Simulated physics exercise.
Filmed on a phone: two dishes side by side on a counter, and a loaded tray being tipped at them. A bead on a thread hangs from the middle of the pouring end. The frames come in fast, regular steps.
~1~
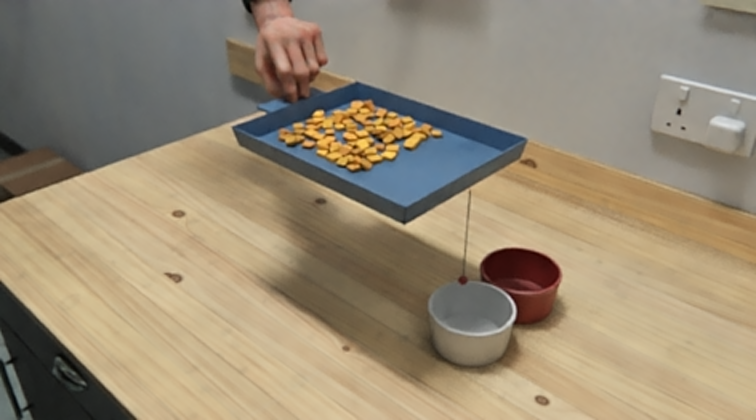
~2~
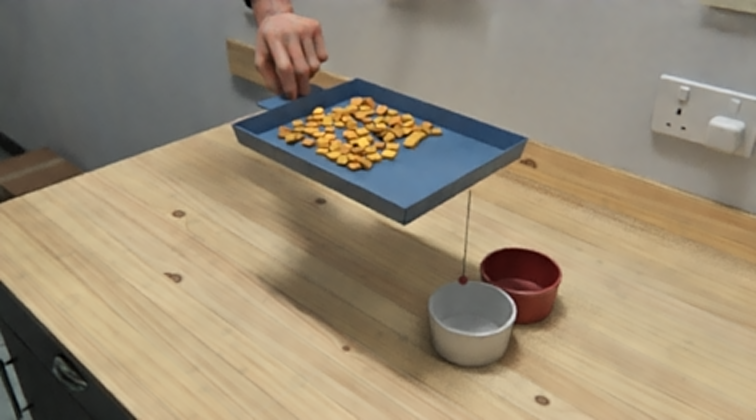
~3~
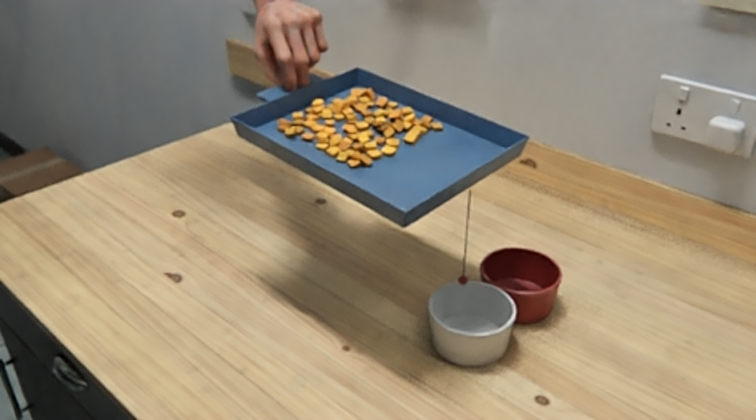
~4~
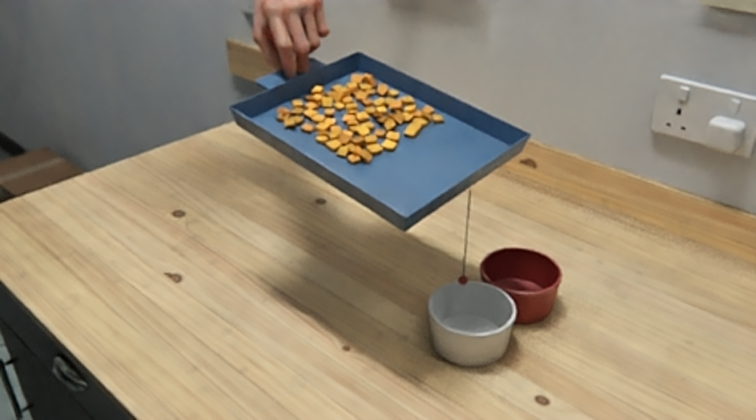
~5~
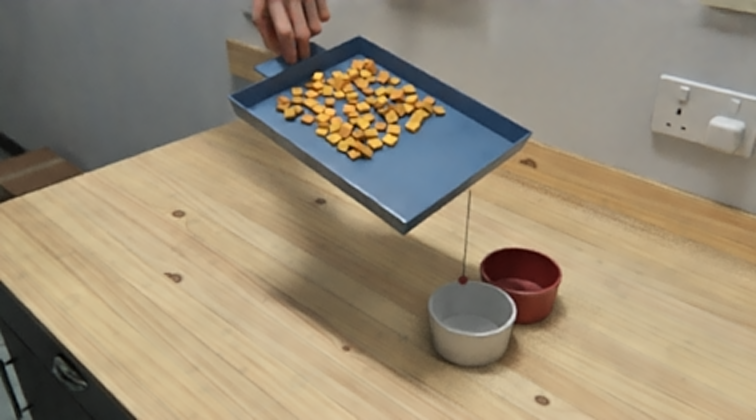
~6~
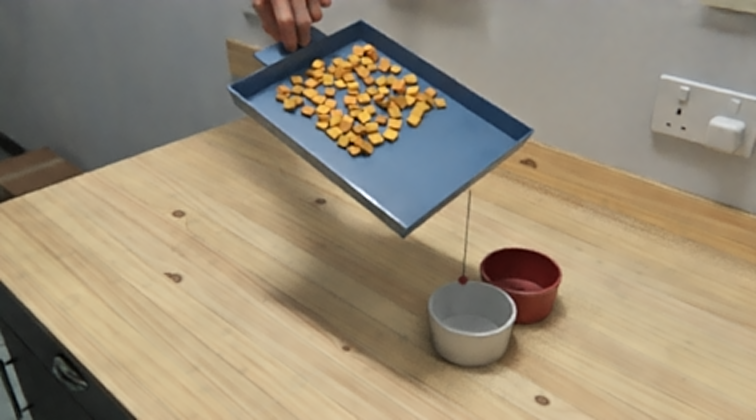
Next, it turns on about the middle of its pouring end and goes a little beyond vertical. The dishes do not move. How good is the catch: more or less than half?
The two hold under half of the load.
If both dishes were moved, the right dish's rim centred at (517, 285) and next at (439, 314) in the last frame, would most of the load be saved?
The first try: Below a half. The second: Most of it.
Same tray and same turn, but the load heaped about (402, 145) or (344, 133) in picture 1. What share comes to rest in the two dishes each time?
About 10 and 0 per cent.
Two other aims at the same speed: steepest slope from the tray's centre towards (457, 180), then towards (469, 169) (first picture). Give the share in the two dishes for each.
About 60 and 80 per cent.
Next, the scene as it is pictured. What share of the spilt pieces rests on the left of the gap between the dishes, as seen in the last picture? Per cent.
Some 90 per cent.
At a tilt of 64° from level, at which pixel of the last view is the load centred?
Roughly at (407, 209).
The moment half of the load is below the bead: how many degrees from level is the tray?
Around 110° of tilt.
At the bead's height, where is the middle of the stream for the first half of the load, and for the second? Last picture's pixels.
Early half (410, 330), late half (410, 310).
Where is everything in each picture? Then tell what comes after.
Corners of the pouring end at (405, 203) and (522, 139), level; middle of the load at (362, 135), small crackers; left dish at (505, 339); right dish at (553, 299); bead on its thread at (463, 280), in the first frame.
Corners of the pouring end at (405, 204) and (523, 138), level; middle of the load at (362, 133), in the second frame.
Corners of the pouring end at (405, 207) and (523, 136), tipped barely, lowest at the left corner; middle of the load at (362, 126), in the third frame.
Corners of the pouring end at (406, 212) and (525, 134), tipped a little, lowest at the left corner; middle of the load at (362, 117), in the fourth frame.
Corners of the pouring end at (406, 217) and (526, 132), tipped a little, lowest at the left corner; middle of the load at (363, 108), in the fifth frame.
Corners of the pouring end at (406, 222) and (528, 130), tipped clearly, lowest at the left corner; middle of the load at (363, 99); left dish at (505, 339); right dish at (553, 299), in the sixth frame.
Soon after the last picture, tray tipped steeply; nearly all on the tray; a stray few in the air.
A little later, tray tipped past a quarter turn; about half on the tray; a stray few in the left dish; about half outside both; a small part in the air.
Later still, tray tipped past a quarter turn; a small part in the left dish; nearly all outside both.
At rest, tray tipped past a quarter turn; a small part in the left dish; none in the right dish; nearly all outside both.
